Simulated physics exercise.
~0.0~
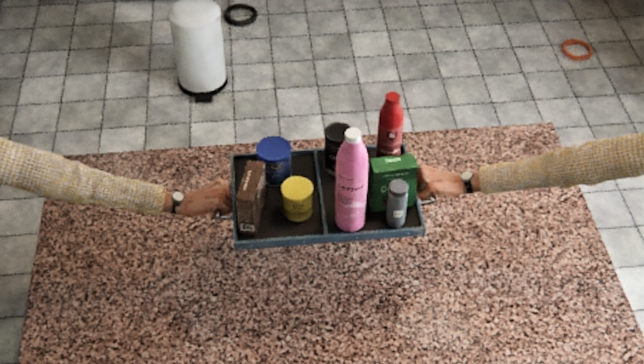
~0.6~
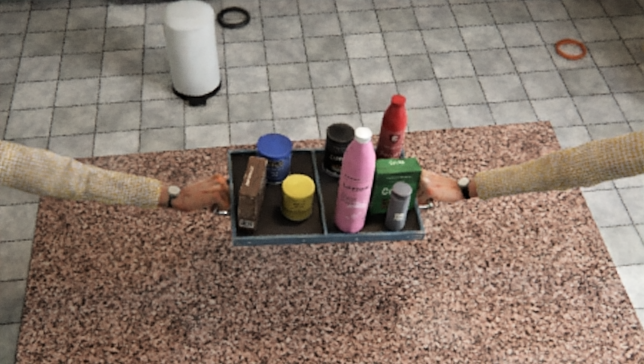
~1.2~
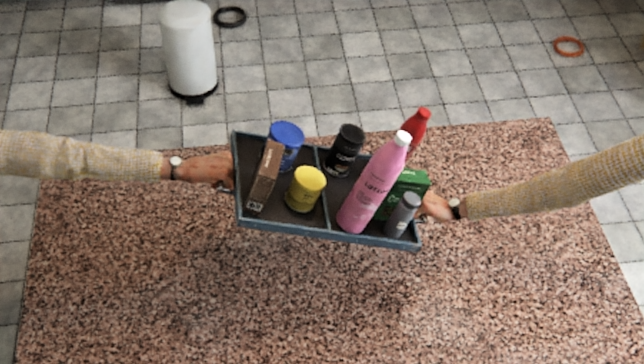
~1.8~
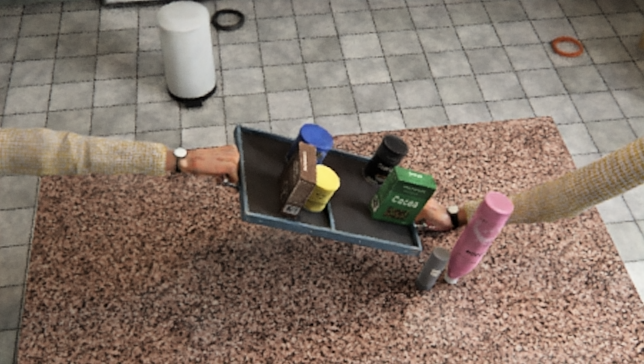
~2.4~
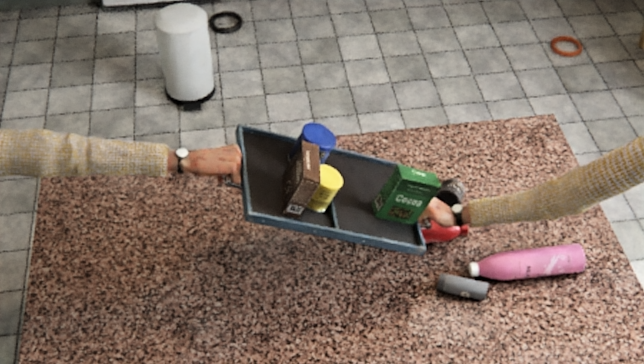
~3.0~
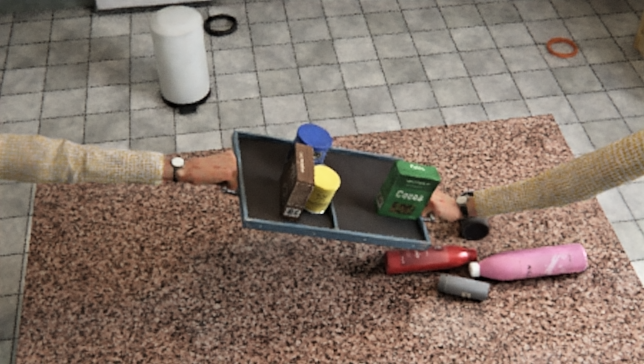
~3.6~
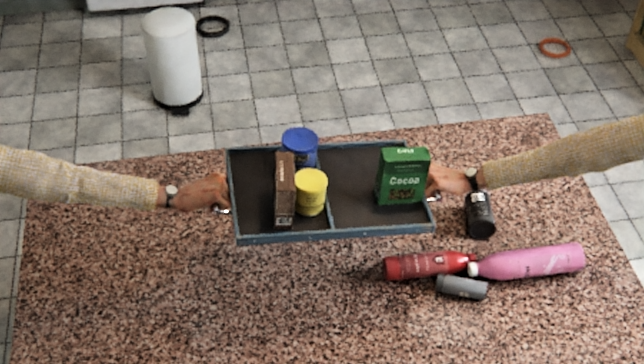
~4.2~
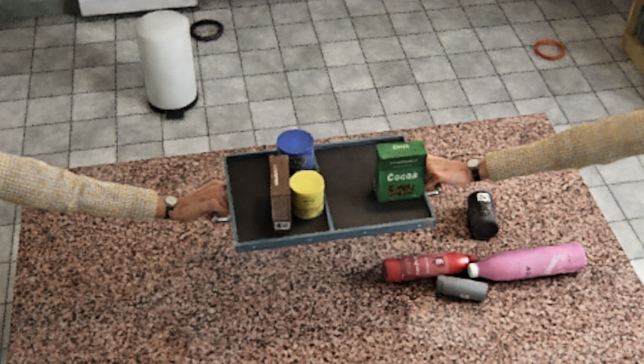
Two hands tipped a tray of containers down to the right, and the pink bottle, grey shaker, red bottle and black tin tumbled onto the speckled surface; the tray was levelled again with the brown packet, blue and yellow tins and green packet still aboard.
